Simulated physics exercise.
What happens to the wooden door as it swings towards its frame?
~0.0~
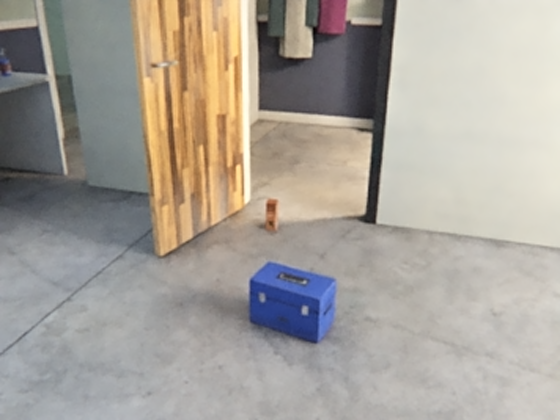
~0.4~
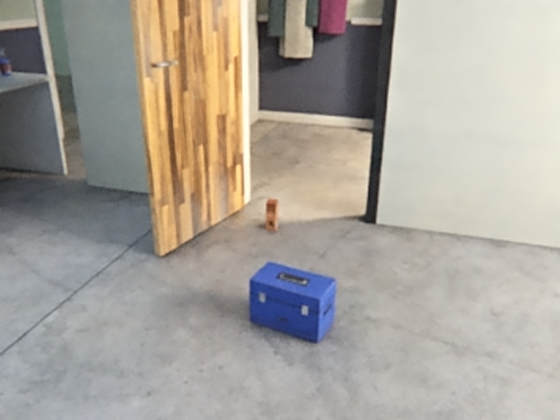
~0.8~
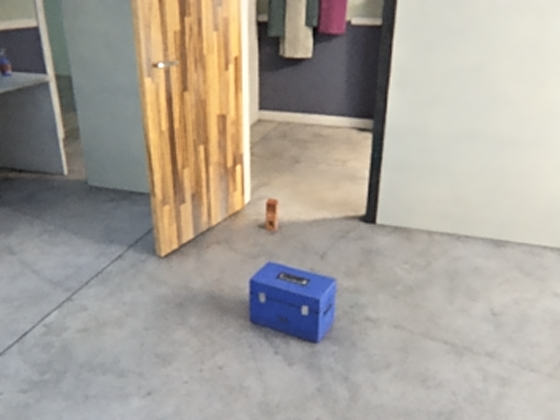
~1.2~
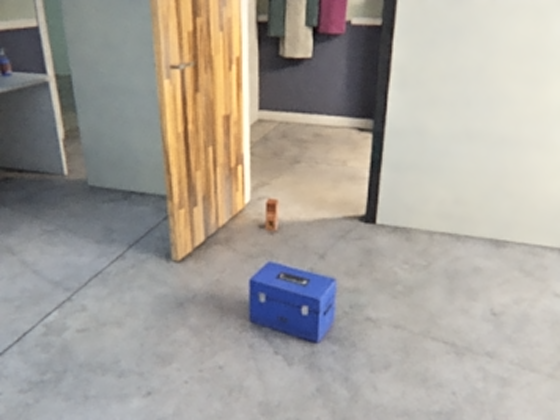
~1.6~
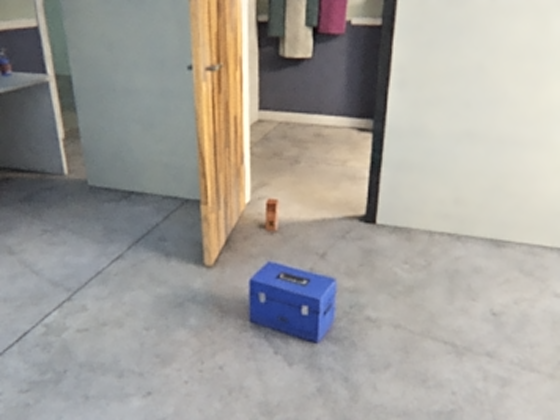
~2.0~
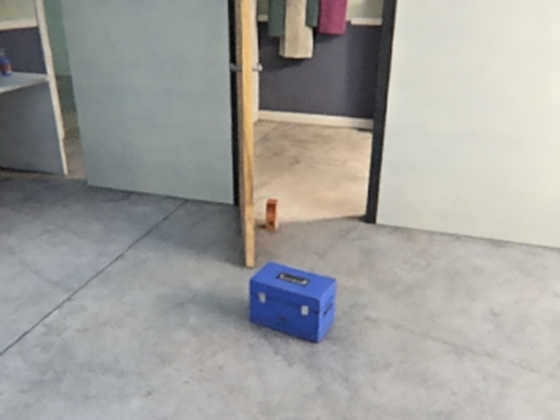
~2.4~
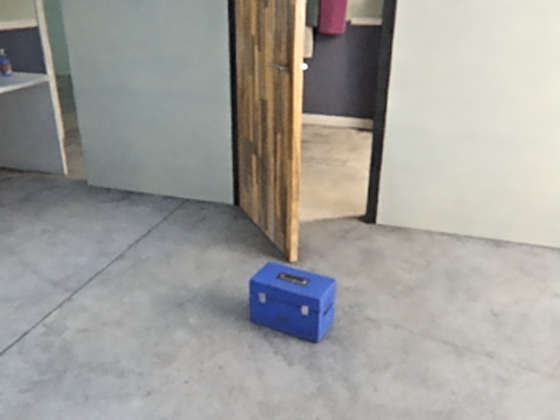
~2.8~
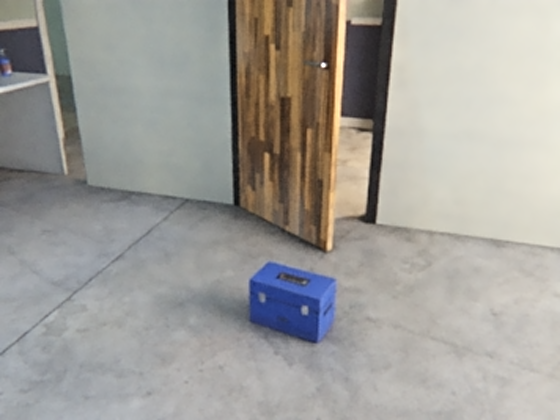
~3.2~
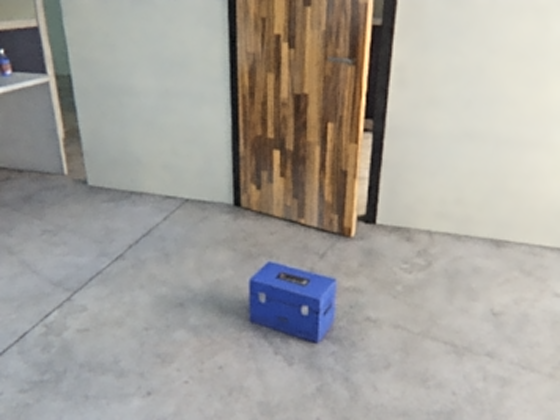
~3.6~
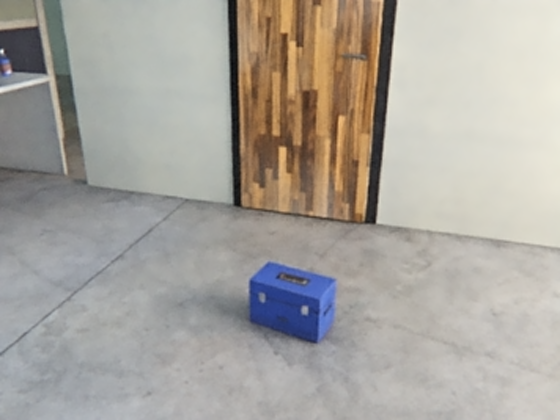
It swings all the way across the opening and shuts, without jamming on the carton or the toolbox.
